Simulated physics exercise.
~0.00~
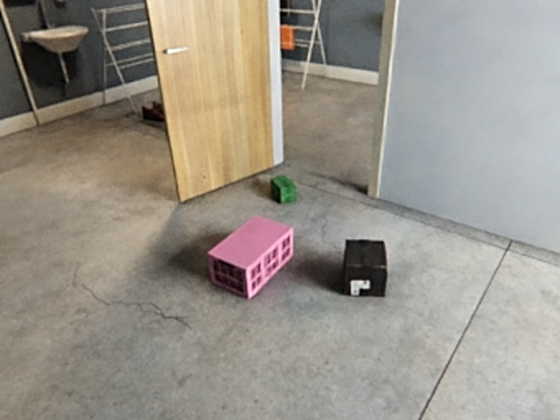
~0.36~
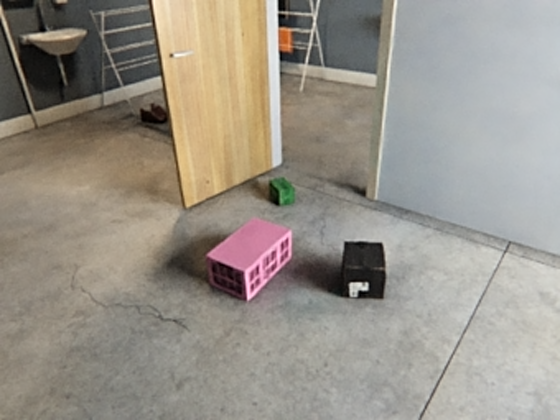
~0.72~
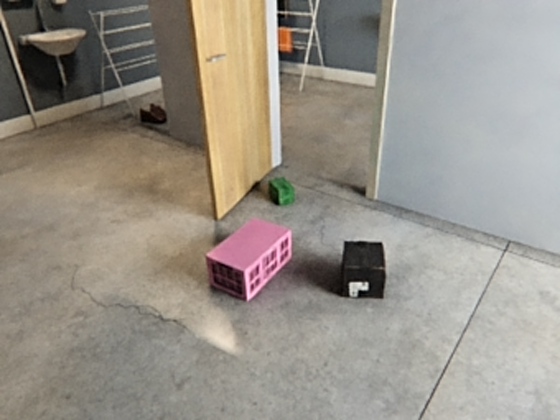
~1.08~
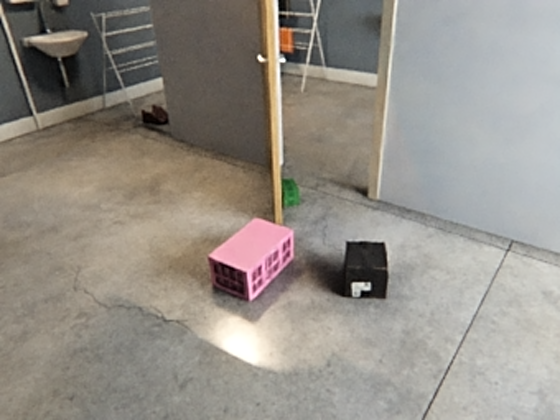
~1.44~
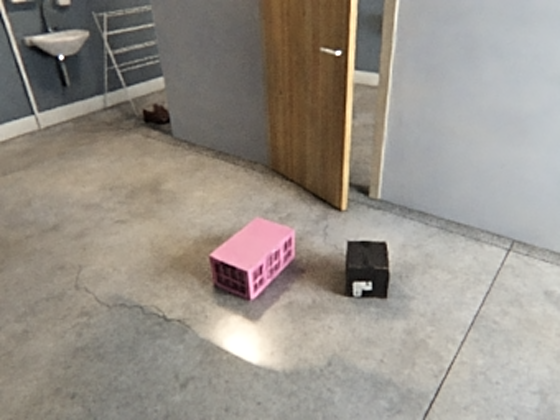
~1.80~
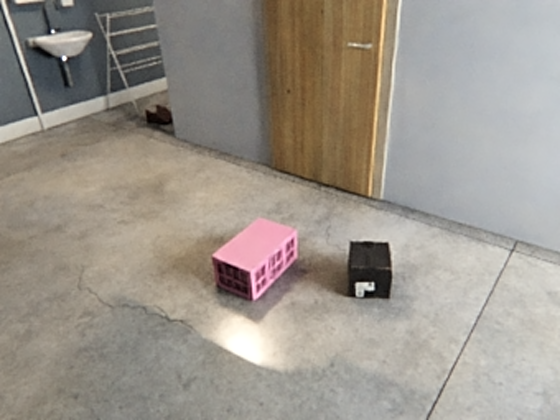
A wooden door standing open swung steadily to the right until it shut in its frame, hiding the small green box behind it from view, while the pink crate and black parcel stayed put on the concrete floor in front.
